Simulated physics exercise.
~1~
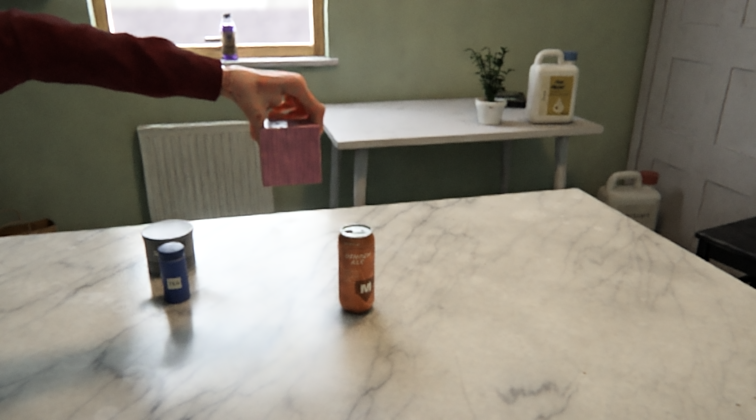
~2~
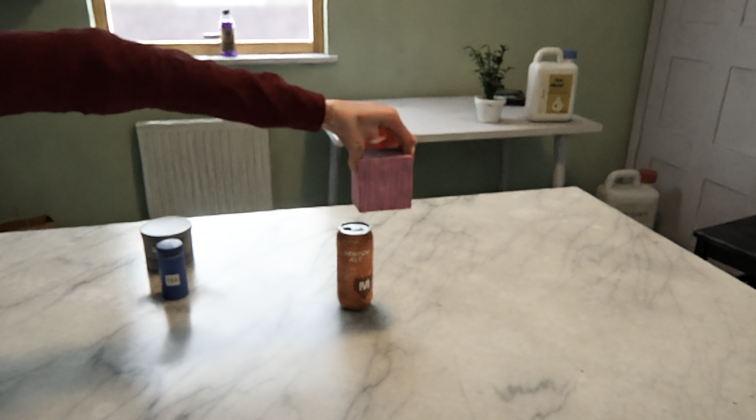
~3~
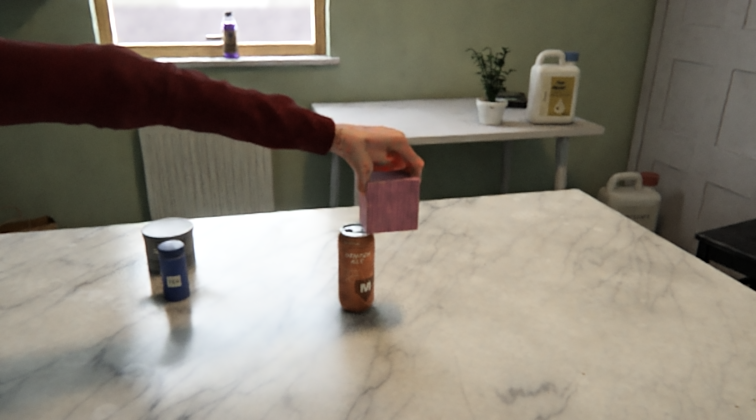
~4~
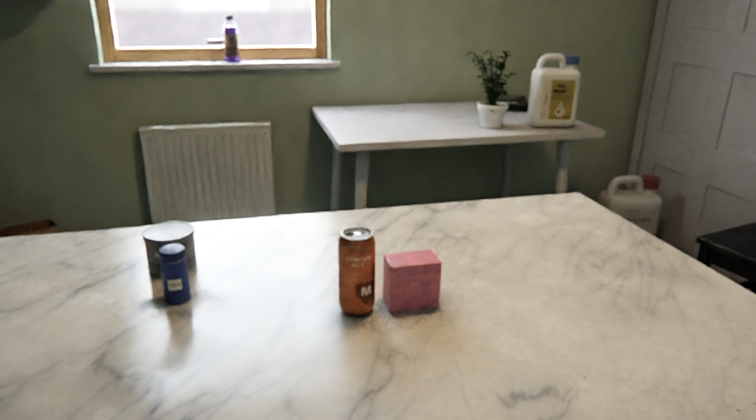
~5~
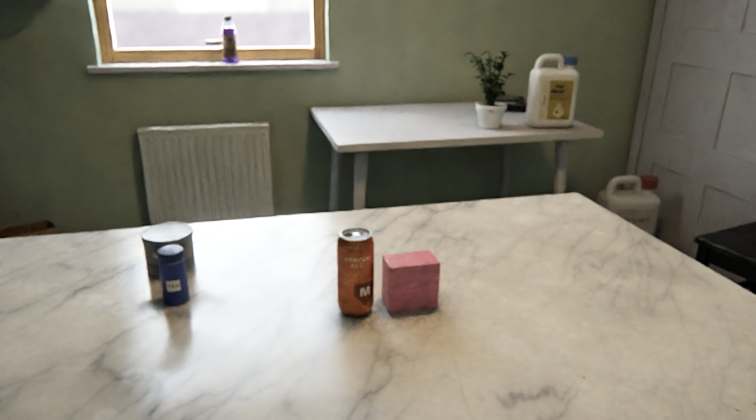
A hand in a dark red sleeve carried a pink block rightward over a marble-topped table and lowered it toward an orange can, but the block ended up fallen on the tabletop just right of the can, which stayed standing.
